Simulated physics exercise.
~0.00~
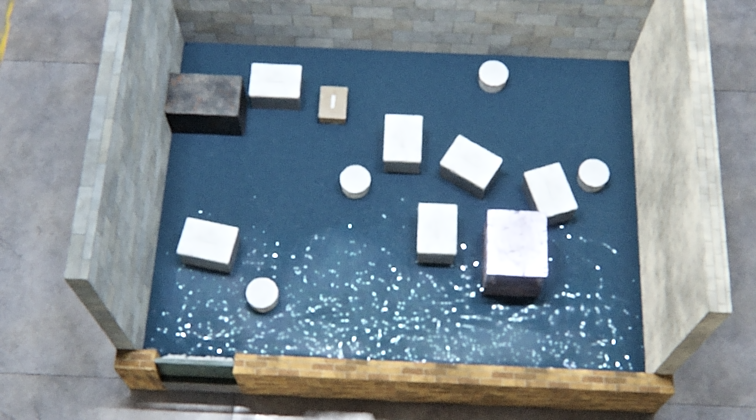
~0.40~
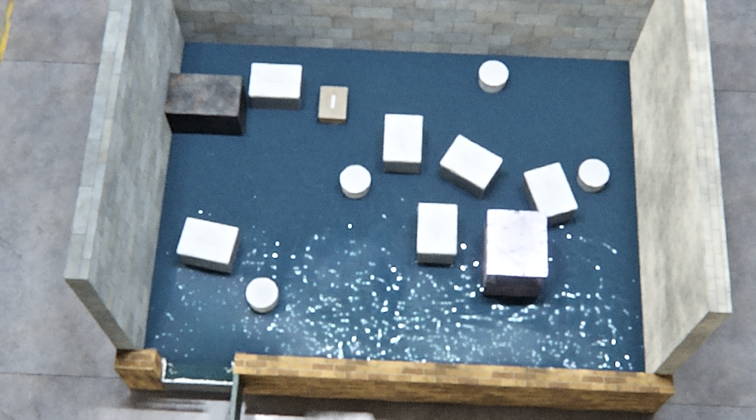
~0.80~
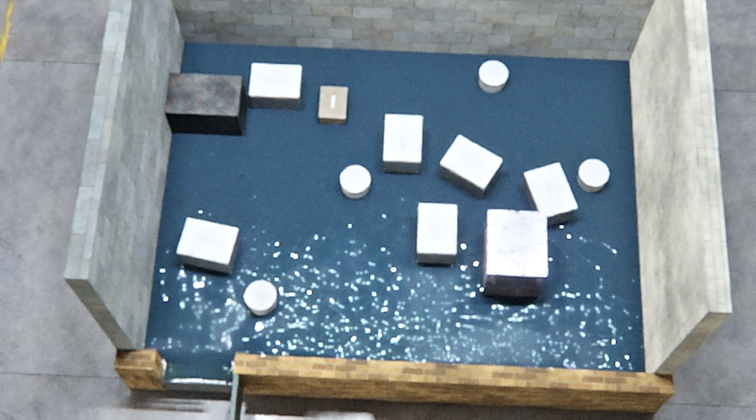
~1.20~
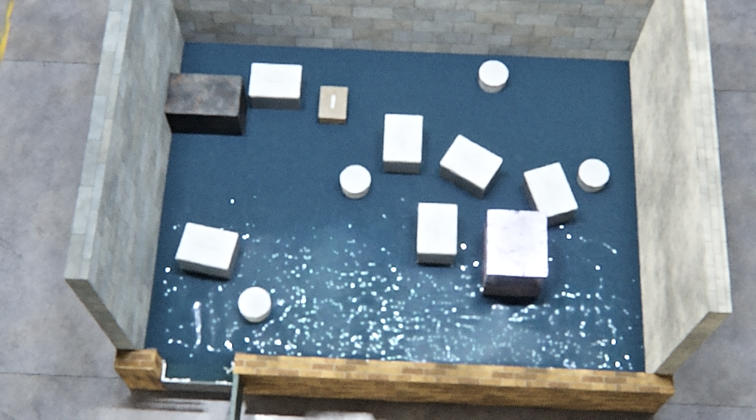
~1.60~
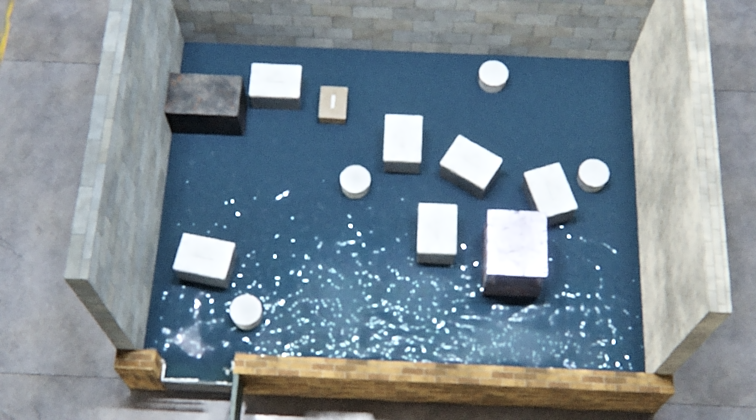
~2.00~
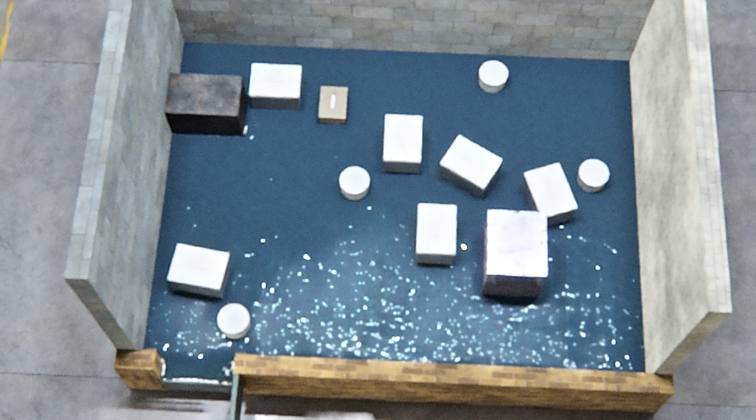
The clip opens on a high view of a flooded, walled room dotted with pale blocks and round objects, its lower-left gate shut. The gate swings outward, then the nearby round white object drifts down and left, closer to the gap, while the lower-left white block shifts slightly the same way.
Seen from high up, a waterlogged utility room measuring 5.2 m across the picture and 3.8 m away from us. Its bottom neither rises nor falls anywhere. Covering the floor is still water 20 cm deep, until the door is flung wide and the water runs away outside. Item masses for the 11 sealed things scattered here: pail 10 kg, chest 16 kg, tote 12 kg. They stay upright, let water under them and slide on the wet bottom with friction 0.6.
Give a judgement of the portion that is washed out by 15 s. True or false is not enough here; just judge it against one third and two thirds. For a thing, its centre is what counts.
It lies below the lower mark.
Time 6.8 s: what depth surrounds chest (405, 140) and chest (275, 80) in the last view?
First roughly 17 cm, second roughly 18 cm.
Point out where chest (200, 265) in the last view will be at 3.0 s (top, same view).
It would be close to (189, 292) by then.
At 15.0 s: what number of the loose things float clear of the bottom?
At that moment 9.
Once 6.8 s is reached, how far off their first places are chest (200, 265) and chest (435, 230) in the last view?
Log: Item 1 washed out, item 2 60 cm.
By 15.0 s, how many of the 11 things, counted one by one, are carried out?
It comes to 2 of them.
After 3.0 s 0 of 11 are out; 11 afloat.
After 6.8 s 2 of 11 are out; 9 afloat.
After 11.0 s 2 of 11 are out; 9 afloat.
After 15.0 s 2 of 11 are out; 9 afloat.
